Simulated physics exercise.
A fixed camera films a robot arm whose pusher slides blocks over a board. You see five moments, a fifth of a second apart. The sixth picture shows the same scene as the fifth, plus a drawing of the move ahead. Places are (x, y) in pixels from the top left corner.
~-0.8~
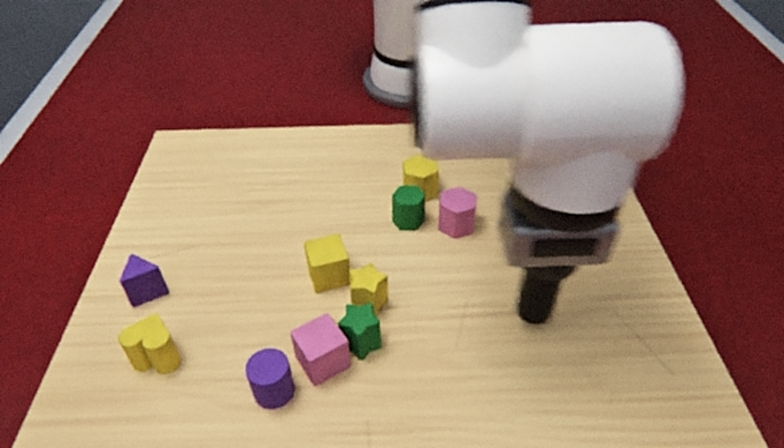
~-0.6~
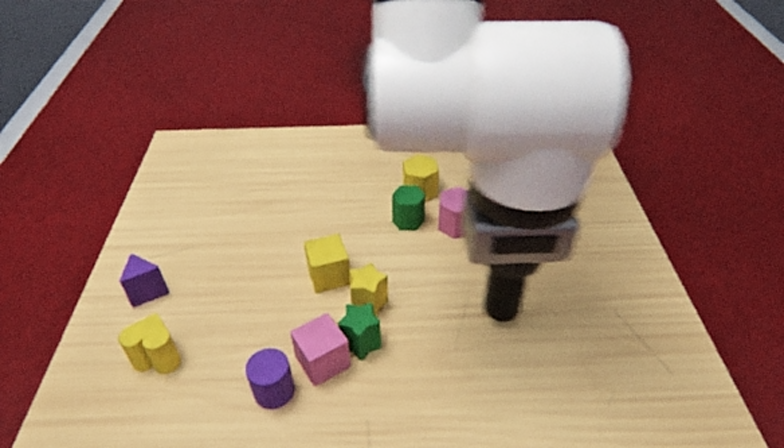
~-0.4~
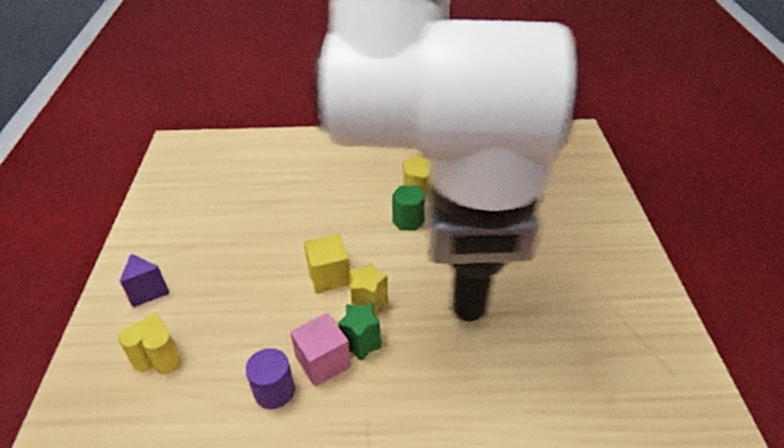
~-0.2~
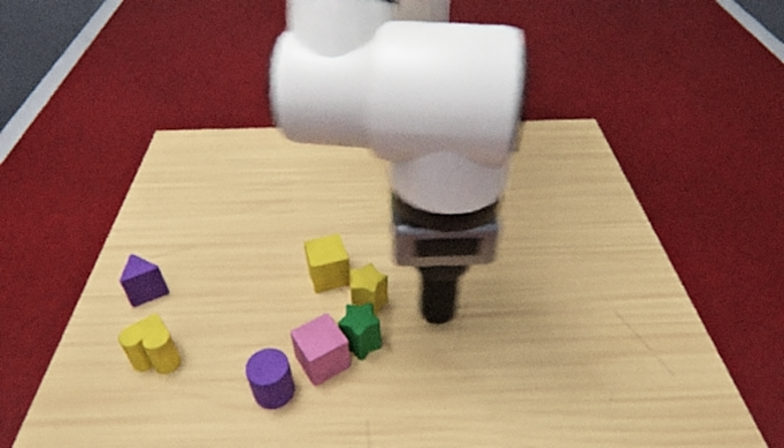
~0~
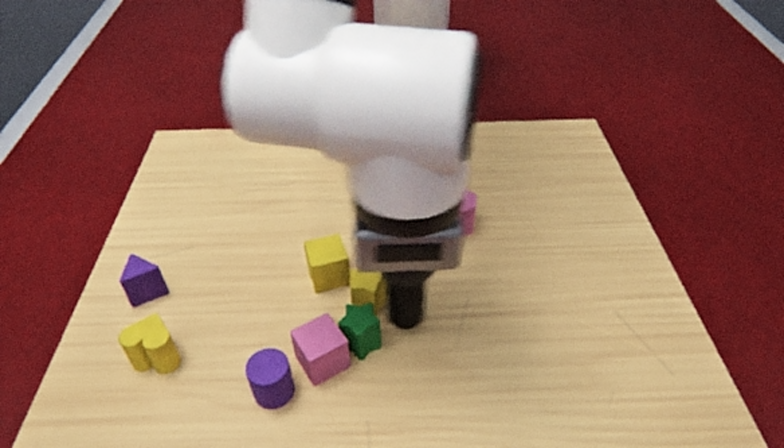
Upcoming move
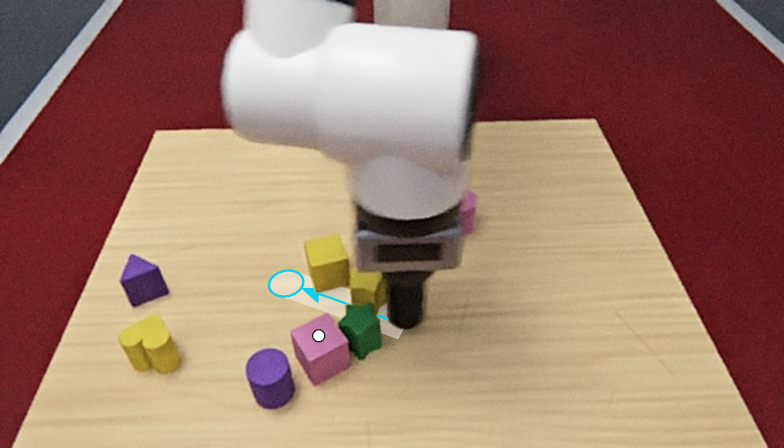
On a wooden table, a robot arm slides its black pusher left toward the star-shaped blocks.
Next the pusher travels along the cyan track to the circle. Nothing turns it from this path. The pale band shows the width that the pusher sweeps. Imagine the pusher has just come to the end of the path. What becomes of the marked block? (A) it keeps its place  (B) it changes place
Option A.
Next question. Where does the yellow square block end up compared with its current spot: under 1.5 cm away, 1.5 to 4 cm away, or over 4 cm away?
It goes beyond 4 cm.
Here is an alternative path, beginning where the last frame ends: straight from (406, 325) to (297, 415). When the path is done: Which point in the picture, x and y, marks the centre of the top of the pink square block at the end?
Close to (244, 344).
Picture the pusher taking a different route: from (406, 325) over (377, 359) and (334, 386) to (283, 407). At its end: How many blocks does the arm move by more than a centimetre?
The count is three or more.
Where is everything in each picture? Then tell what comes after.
The first frame shows lower end of the pusher (534, 310), tops of blocks, pink square block (319, 336), yellow square block (326, 249), green star-shaped block (359, 317), yellow star-shaped block (367, 277).
The second frame shows pusher (501, 308), blocks as before.
The third frame shows pusher (469, 307), blocks as before.
The fourth frame shows pusher (437, 310), blocks as before.
The fifth frame shows pusher (406, 315), pink square block (319, 336), yellow square block (326, 249), green star-shaped block (359, 317), yellow star-shaped block (367, 277).
The drawn path runs from (406, 325) directly to (286, 283); the dot is on the pink square block.
What follows on the original path. One third of the way, pusher (363, 299); yellow square block (319, 243); green star-shaped block (354, 316), turned 30° anticlockwise; yellow star-shaped block (341, 266), turned 15° clockwise.
Two thirds of the way, pusher (323, 285); yellow square block (303, 225), turned 25° clockwise; green star-shaped block (354, 316), turned 30° anticlockwise; yellow star-shaped block (305, 250), turned 30° clockwise.
At the end, pusher (284, 272); pink square block not moved; yellow square block (298, 212), turned 50° clockwise; green star-shaped block (354, 316), turned 30° anticlockwise; yellow star-shaped block (282, 235), turned 55° clockwise.
